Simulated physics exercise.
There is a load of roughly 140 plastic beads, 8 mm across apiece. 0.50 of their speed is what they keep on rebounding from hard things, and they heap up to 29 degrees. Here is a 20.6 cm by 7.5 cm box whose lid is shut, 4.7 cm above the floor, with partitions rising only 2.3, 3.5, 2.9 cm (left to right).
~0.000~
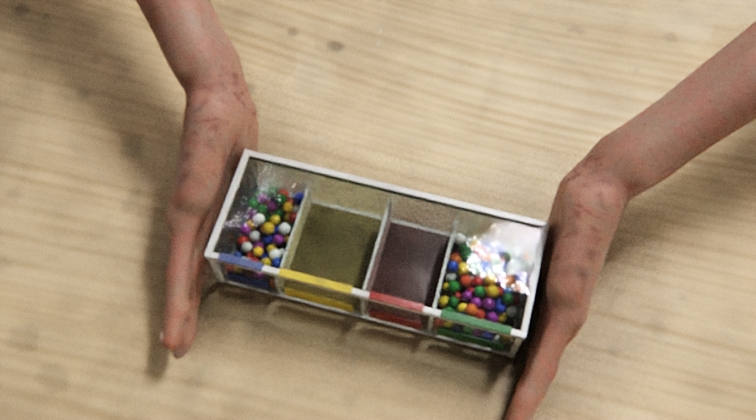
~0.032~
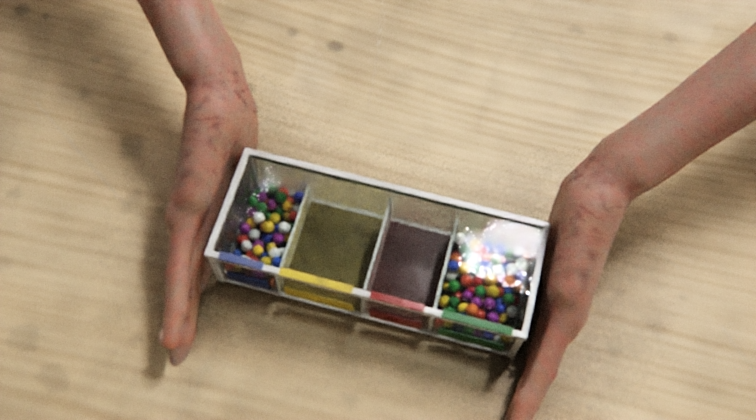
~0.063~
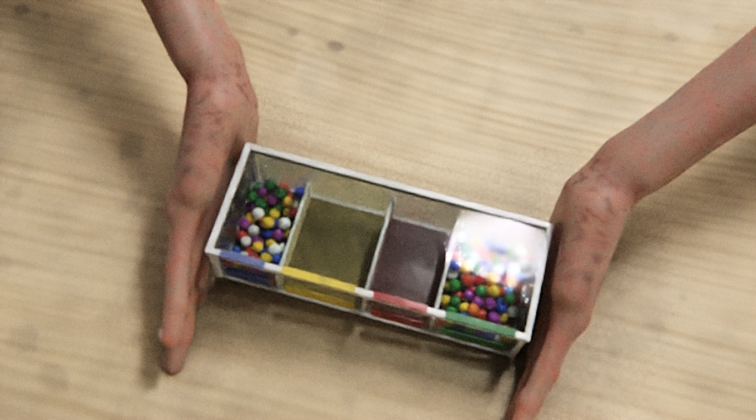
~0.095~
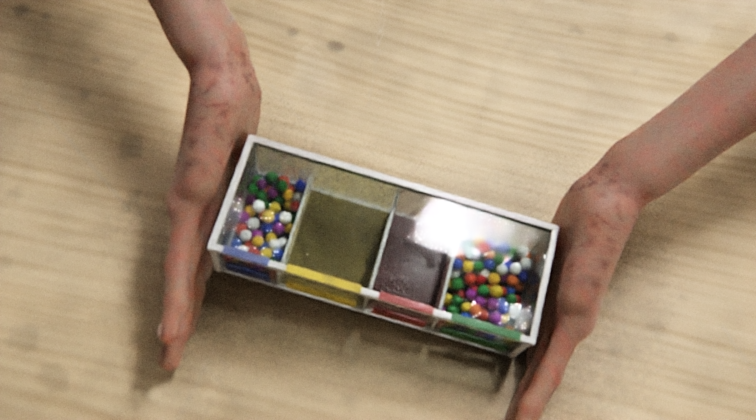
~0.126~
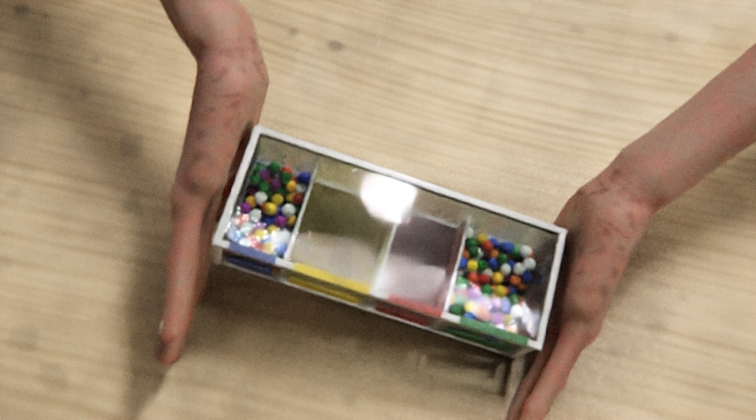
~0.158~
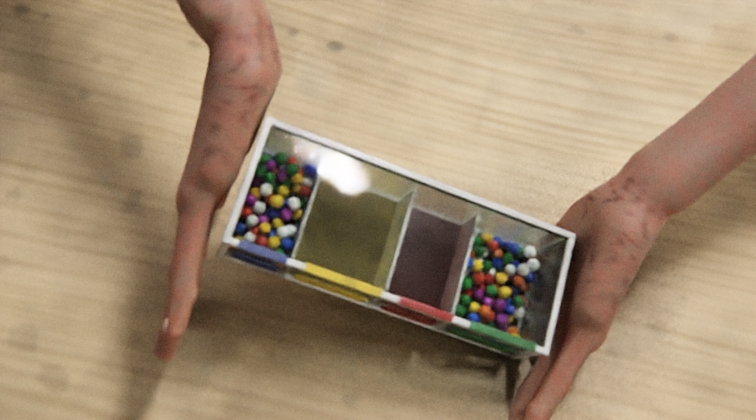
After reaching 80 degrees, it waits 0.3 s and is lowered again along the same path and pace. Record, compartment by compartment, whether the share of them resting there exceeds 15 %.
My prediction: Red compartment: It'll probably finish at or short of fifteen percent of the pieces. Blue compartment: It'll probably finish at or short of fifteen percent of the pieces. Green compartment: It'll probably finish past fifteen percent of the pieces. Yellow compartment: It'll probably finish past fifteen percent of the pieces.
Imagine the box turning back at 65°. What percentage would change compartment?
Result: Some 15 %.
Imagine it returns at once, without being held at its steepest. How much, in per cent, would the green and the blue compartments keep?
You'd end up with green at 65 per cent and blue at 5 per cent.
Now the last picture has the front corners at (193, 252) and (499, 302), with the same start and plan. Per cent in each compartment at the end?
Red 20 %; blue 55 %; green 25 %; yellow 0 %.
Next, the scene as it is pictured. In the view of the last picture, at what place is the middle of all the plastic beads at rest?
My guess is close to (476, 309).
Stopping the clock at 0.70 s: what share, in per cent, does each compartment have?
Per cent by colour: Red 5; blue 10; green 60; yellow 25.
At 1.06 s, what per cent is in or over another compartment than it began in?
Around 35 per cent.
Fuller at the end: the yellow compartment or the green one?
The green one has more.
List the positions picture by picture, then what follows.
In the first picture, box tilt 0 degrees, front corners at (212, 253) and (520, 332); blue 40 %, green 60 %.
In the second picture, box tilt 1 degrees, front corners at (213, 252) and (521, 333).
In the third picture, box tilt 3 degrees, front corners at (213, 249) and (524, 334), lowest corner right front.
In the fourth picture, box tilt 7 degrees, front corners at (216, 245) and (529, 338), lowest corner right front.
In the fifth picture, box tilt 13 degrees, front corners at (221, 241) and (536, 342), lowest corner right front.
In the sixth picture, box tilt 19 degrees, front corners at (230, 238) and (543, 348), lowest corner right front; blue 40 %, green 60 %. The box's pace is about 195 degrees a second.
After 0.70 s, tilt 80 degrees; red 5 %, blue 10 %, green 60 %, yellow 25 %.
Then, at 1.06 s, tilt 46 degrees; blue 5 %, green 65 %, yellow 25 %.
After 1.50 s, tilt 0 degrees; blue 5 %, green 65 %, yellow 25 %.
By 1.9 s all is still; red 0 %, blue 5 %, green 65 %, yellow 25 %.
